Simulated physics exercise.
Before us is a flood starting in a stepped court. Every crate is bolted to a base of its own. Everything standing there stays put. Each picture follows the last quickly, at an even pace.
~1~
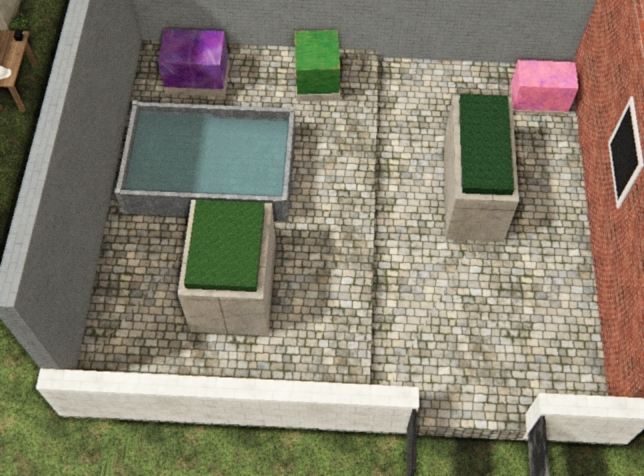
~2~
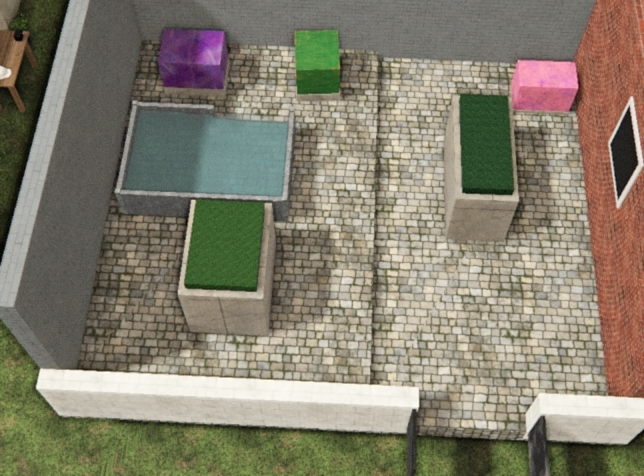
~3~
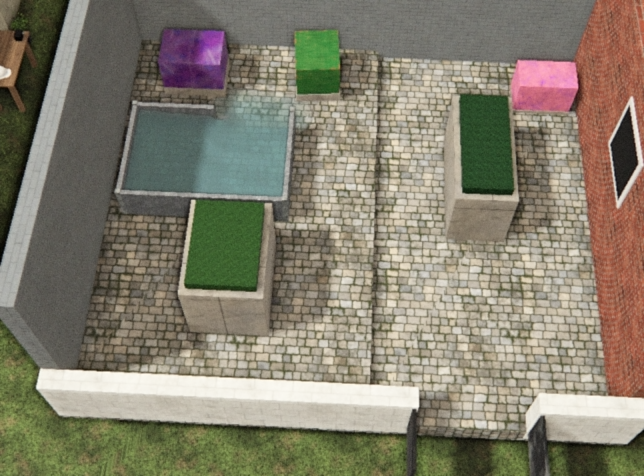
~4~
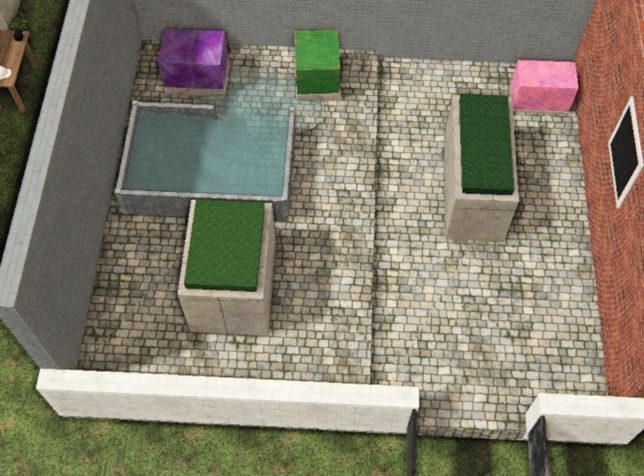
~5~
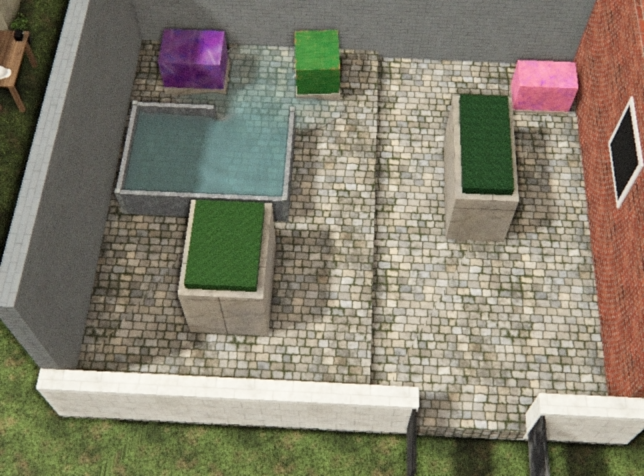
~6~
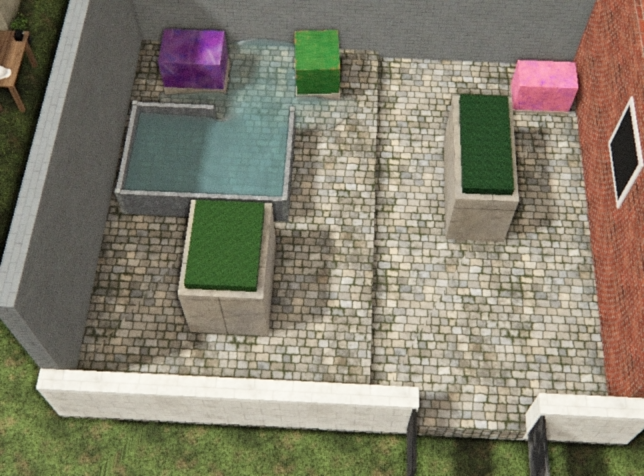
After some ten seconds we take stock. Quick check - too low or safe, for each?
Green crate too low; purple crate too low; pink crate too low.
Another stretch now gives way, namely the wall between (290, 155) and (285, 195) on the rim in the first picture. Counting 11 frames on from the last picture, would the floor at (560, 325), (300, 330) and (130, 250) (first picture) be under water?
In the order given, the spots are swamped, not soaked and not soaked.
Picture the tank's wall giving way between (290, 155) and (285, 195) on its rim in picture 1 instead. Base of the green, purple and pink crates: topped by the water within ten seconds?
I'd say the green crate stays clear, while the purple crate stays clear and the pink crate is overrun.
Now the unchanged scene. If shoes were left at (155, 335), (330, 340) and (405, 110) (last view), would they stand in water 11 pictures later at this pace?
First spared, second spared, third inundated.
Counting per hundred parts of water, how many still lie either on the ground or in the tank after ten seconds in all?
Roughly 96 per cent.
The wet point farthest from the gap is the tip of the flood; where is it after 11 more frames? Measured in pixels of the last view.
My estimate: Roughly (491, 63).
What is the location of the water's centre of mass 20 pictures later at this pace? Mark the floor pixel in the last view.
That comes out near (264, 116).
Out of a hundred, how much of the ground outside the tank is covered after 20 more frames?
Estimate: Near 35 %.
A moment on, water covers 15 % of the floor; the green crate water round its plinth, the purple crate water round its plinth, the pink crate not reached.
Next, water covers 25 % of the floor; the green crate water round its plinth, the purple crate water round its plinth, the pink crate not reached.
Then, water covers 35 % of the floor; the green crate water round its plinth, the purple crate water round its plinth, the pink crate water round its plinth.
Later, water covers 60 % of the floor; the green crate water round its plinth, the purple crate water round its plinth, the pink crate water round its plinth.
In the end, water covers 75 % of the floor; the green crate was topped, the purple crate was topped, the pink crate was topped.
